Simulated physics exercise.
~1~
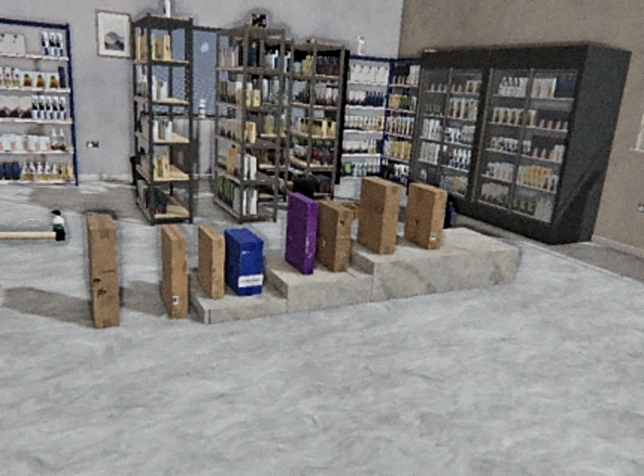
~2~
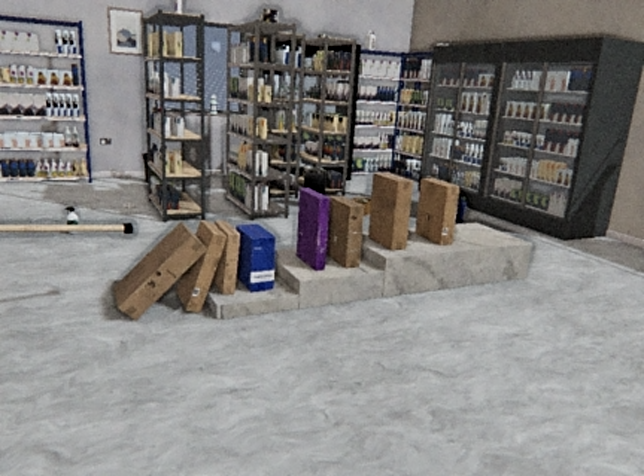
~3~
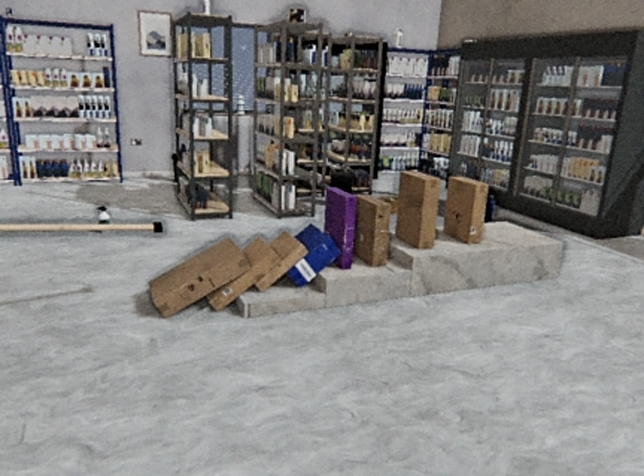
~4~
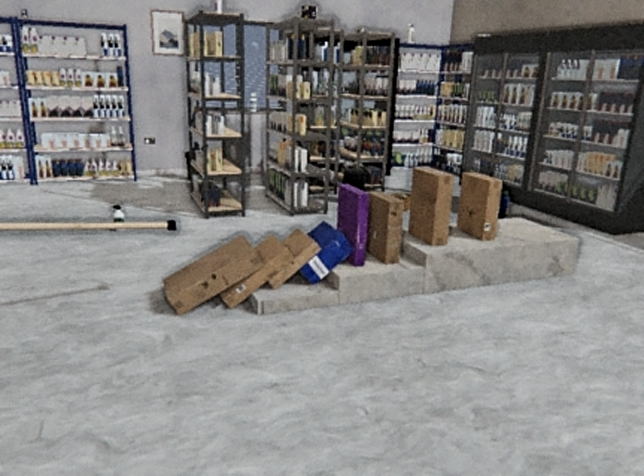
In a storeroom with bottle shelves, cartons topple rightward in a row until the blue one leans against the upright purple one.
